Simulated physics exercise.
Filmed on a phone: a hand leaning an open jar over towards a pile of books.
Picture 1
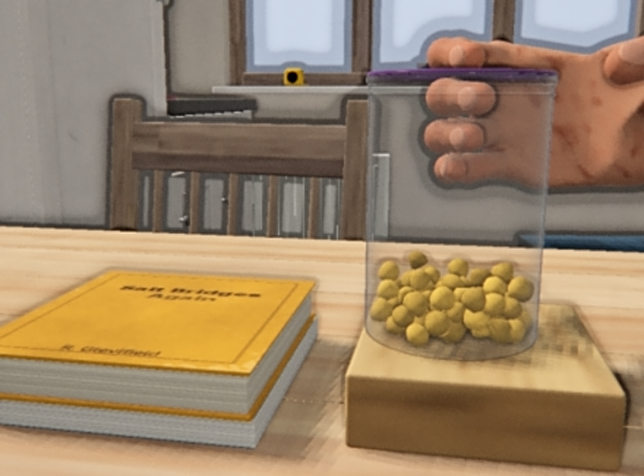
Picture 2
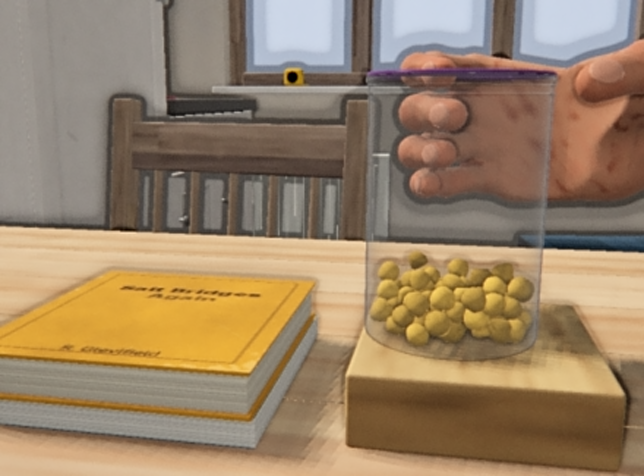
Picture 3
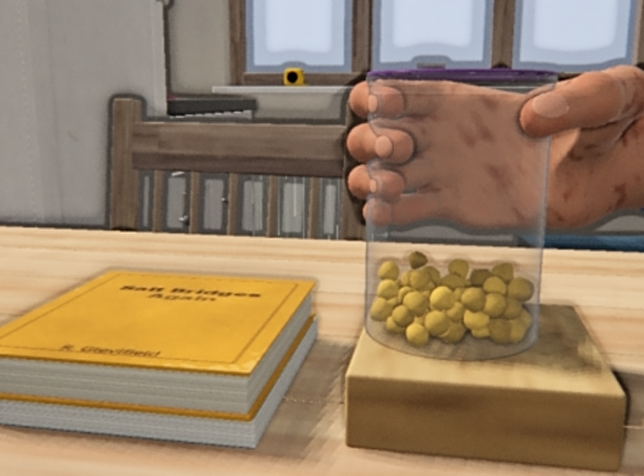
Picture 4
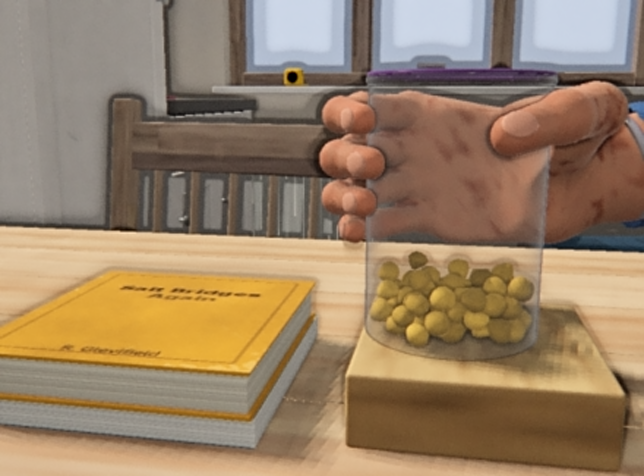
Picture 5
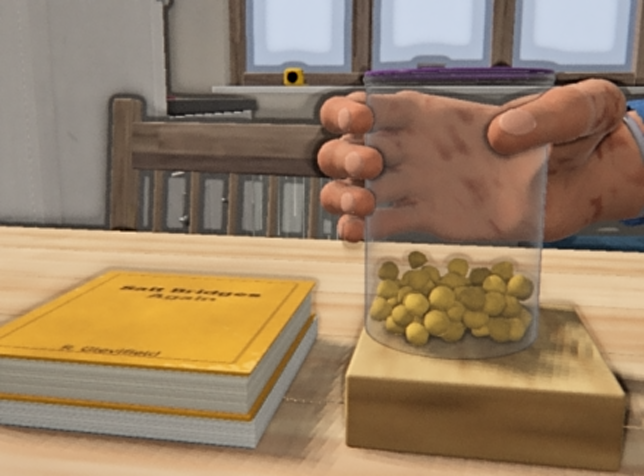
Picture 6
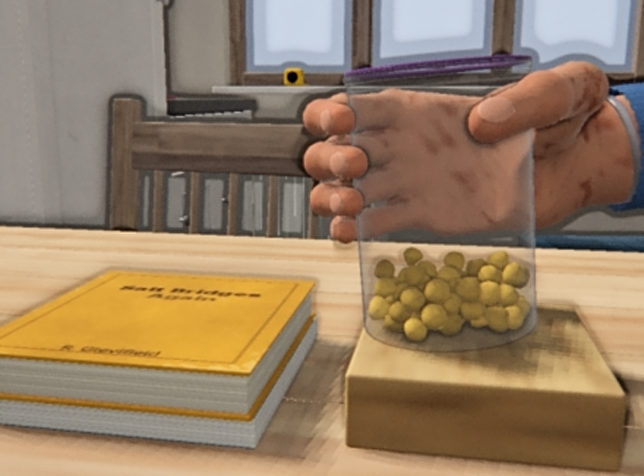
A hand reaches in from the right behind a clear, purple-rimmed jar partly filled with yellow balls, which stands upright on a block beside a pile of yellow-covered books. The fingers slide left and lower around the jar, pause there briefly, then tilt it slightly left towards the books.
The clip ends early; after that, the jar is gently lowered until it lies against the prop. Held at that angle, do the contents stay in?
My guess is it ends up with nothing lost.
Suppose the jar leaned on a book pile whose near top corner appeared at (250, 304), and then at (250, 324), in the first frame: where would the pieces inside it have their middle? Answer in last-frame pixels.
Roughly at (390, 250) for the first height, and roughly at (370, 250) for the second.
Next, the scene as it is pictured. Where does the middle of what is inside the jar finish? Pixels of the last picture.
In the final picture it sits close to (328, 279).
Then, 0.62 s past the last view, the jar leans 33°; everything is still inside.
Then, 1.29 s past the last view, the jar leans 64°; everything is still inside.
Then, 2.08 s past the last view, the jar rests on the book pile at 86°; everything is still inside.
Finally, the jar rests on the book pile at 86°; everything is still inside.
